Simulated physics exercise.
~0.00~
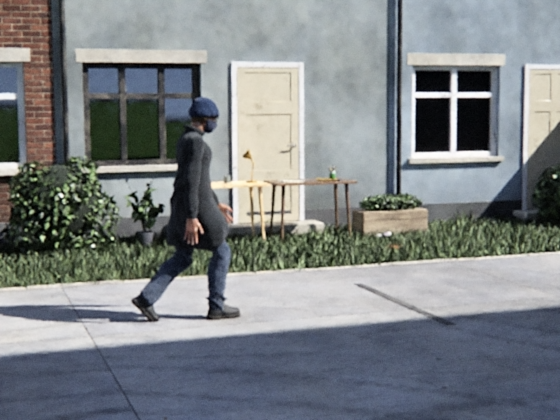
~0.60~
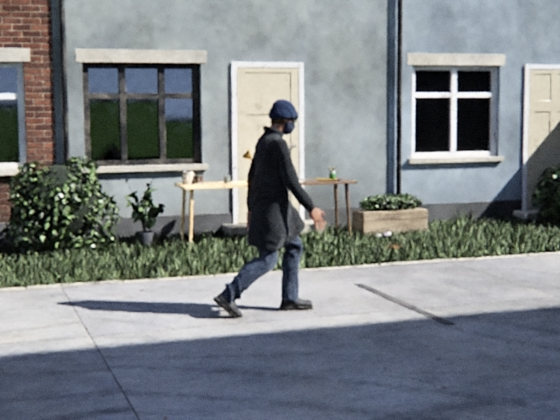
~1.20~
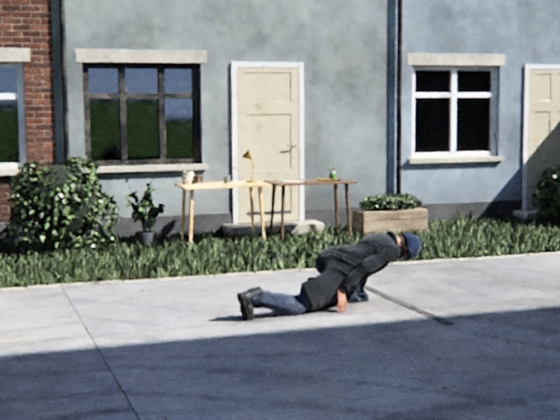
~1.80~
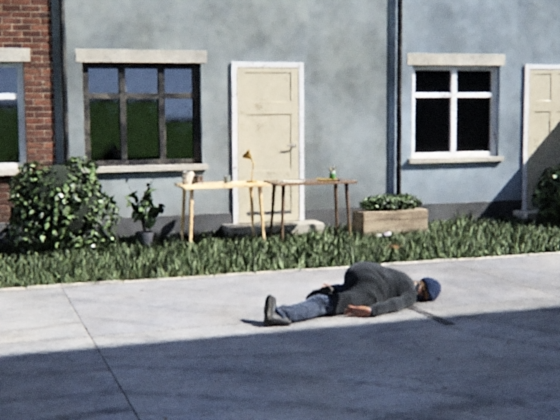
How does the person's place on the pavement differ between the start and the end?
At the start the person is upright and walking on the left part of the pavement, in front of the window and door. By the end the person is farther right and lower down, lying on the paving by the thin black strip.
